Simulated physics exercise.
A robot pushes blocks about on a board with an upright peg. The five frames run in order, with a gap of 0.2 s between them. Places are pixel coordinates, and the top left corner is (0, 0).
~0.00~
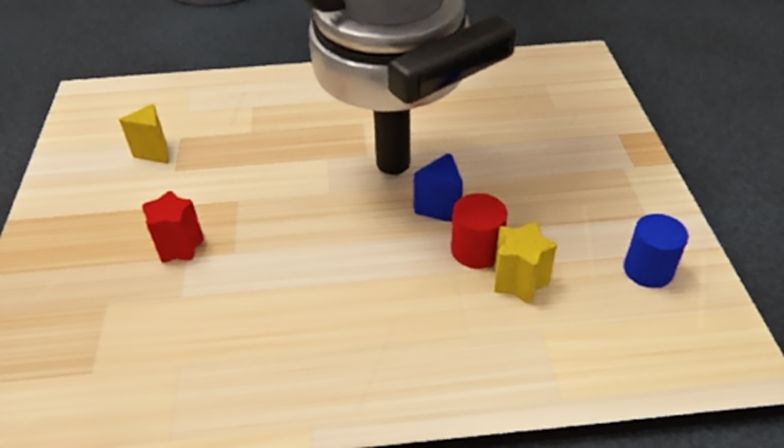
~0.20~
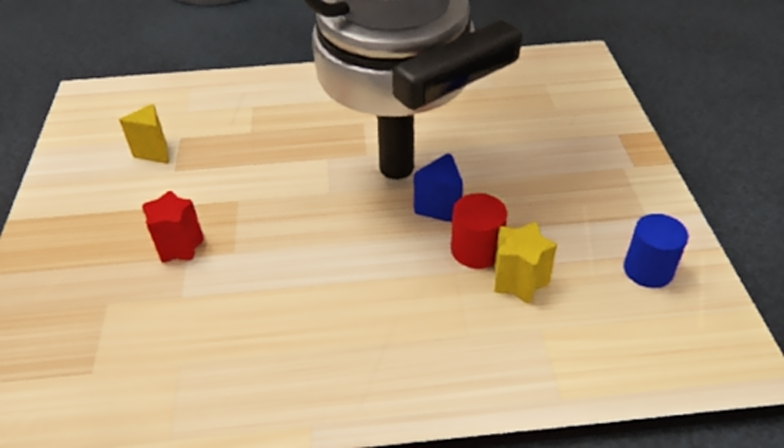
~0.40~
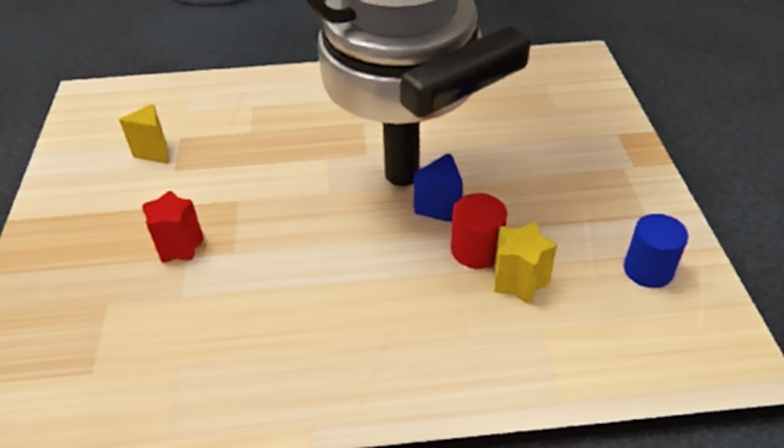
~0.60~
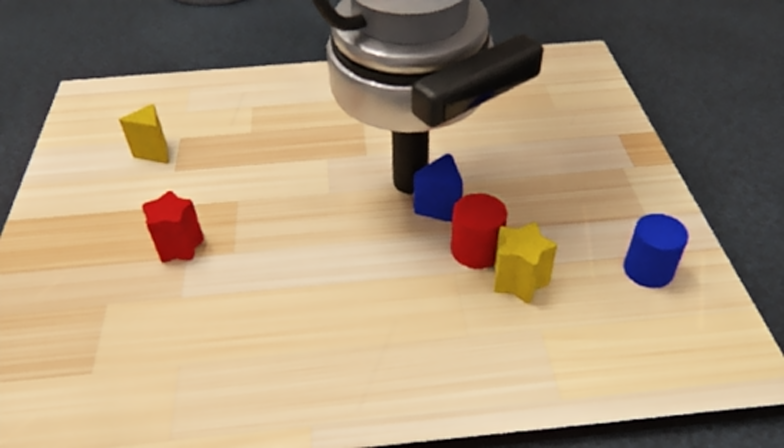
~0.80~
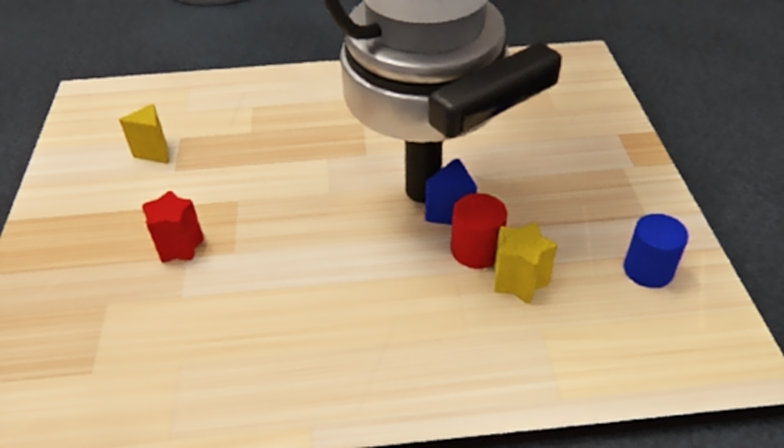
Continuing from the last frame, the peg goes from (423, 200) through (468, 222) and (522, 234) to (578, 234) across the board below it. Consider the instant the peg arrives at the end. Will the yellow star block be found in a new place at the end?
Going by the path, yes.
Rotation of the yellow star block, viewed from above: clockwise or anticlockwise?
Seen from overhead, it turns anticlockwise.
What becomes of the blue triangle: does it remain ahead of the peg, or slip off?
It slips away.
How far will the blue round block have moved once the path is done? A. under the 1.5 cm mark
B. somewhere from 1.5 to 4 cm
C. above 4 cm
(A)
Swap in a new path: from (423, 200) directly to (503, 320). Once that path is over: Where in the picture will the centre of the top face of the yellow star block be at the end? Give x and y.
Final place: (576, 274).
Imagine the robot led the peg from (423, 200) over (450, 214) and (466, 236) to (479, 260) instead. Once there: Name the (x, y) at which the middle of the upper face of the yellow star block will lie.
The centre of its top will be at (558, 276).
The first path, step by step. One third of the way, peg at (469, 214); blue triangle at (508, 192); red round block at (492, 222); yellow star block at (528, 250), turned 30° anticlockwise.
Two thirds of the way, peg at (523, 226); blue triangle at (563, 209); red round block at (495, 226); yellow star block at (532, 254), turned 30° anticlockwise.
At the end, peg at (580, 226); blue triangle at (608, 219), turned 35° clockwise; red round block at (495, 226); yellow star block at (532, 254), turned 30° anticlockwise; blue round block still.
